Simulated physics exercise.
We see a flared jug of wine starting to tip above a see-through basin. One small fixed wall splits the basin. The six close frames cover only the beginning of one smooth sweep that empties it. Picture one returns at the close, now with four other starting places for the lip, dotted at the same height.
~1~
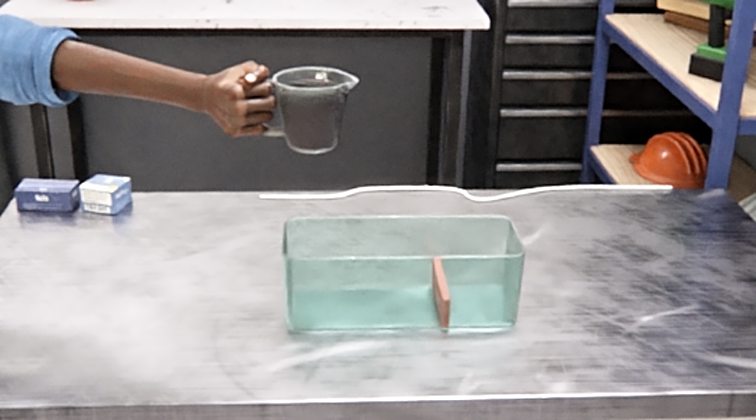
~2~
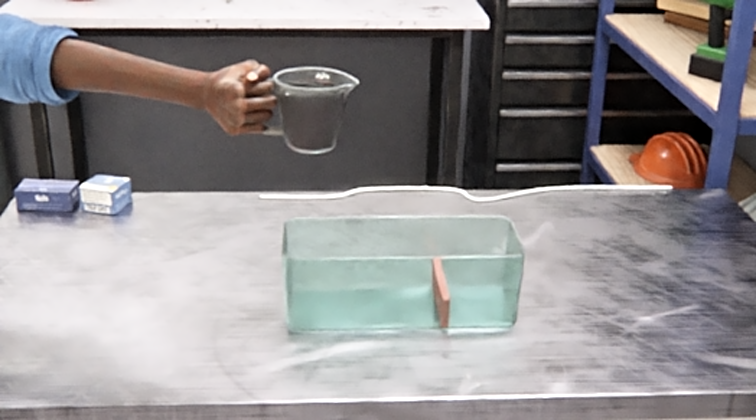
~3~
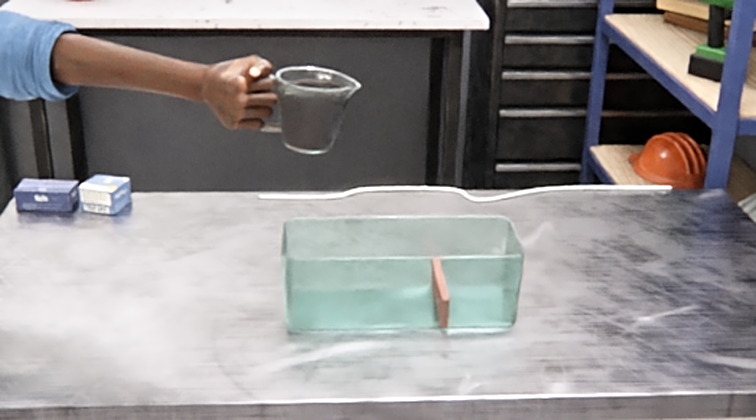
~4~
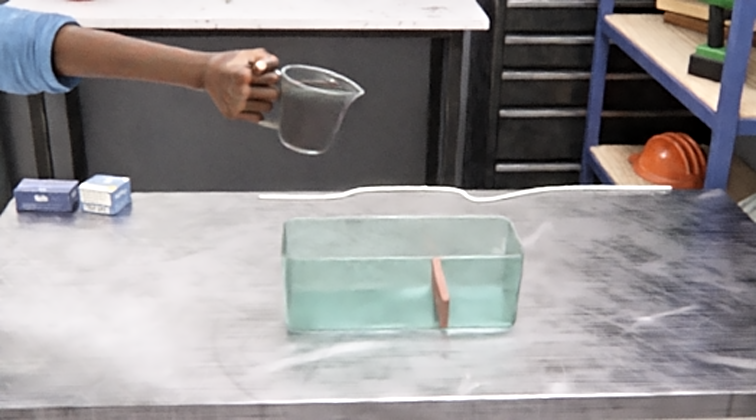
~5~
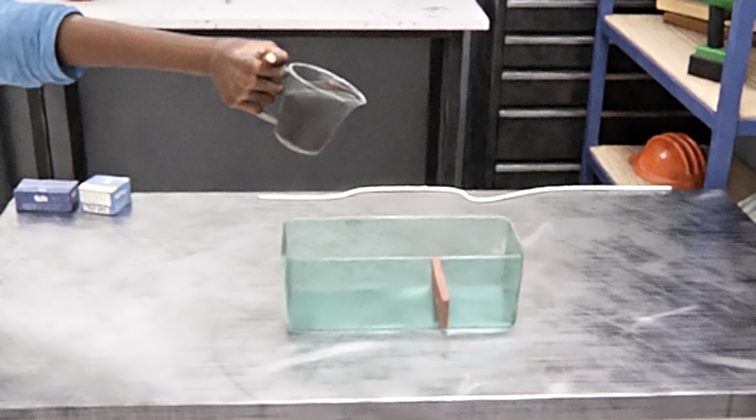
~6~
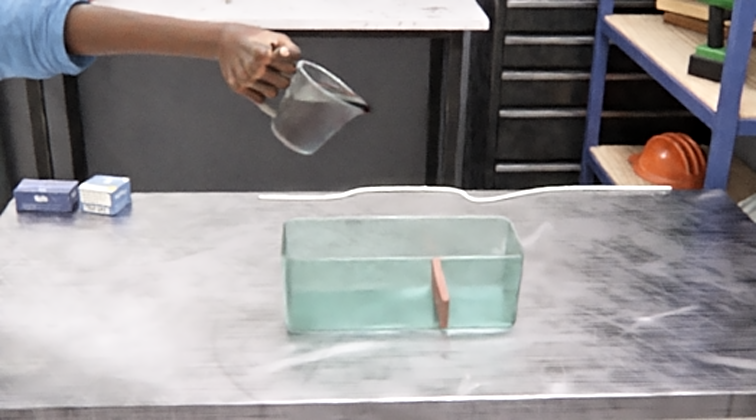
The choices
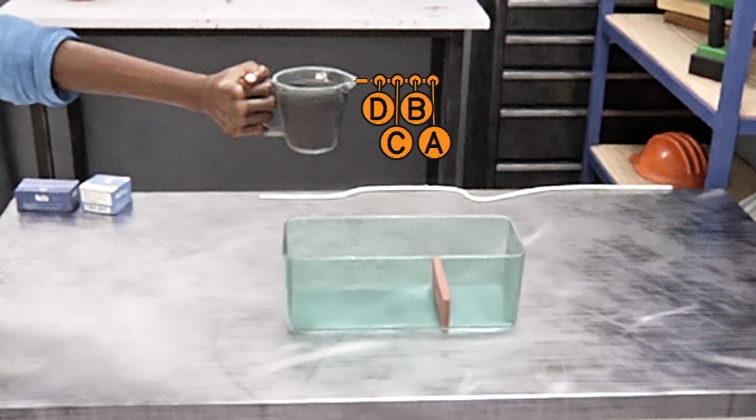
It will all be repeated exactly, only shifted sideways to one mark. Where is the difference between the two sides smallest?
Go for C.
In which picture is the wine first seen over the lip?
In picture 6.
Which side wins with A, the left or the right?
More ends on the right.
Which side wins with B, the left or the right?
The right one.
In orange, A at (432, 80); B at (415, 80); C at (397, 80); D at (379, 80).
With A, about 17 % ends left of the wall and 79 % right of it; 4 % is lost outside.
With B, about 12 % ends left of the wall and 85 % right of it; 3 % is lost outside.
With C, about 52 % ends left of the wall and 46 % right of it.
With D, about 88 % ends left of the wall and 9 % right of it; 4 % is lost outside.
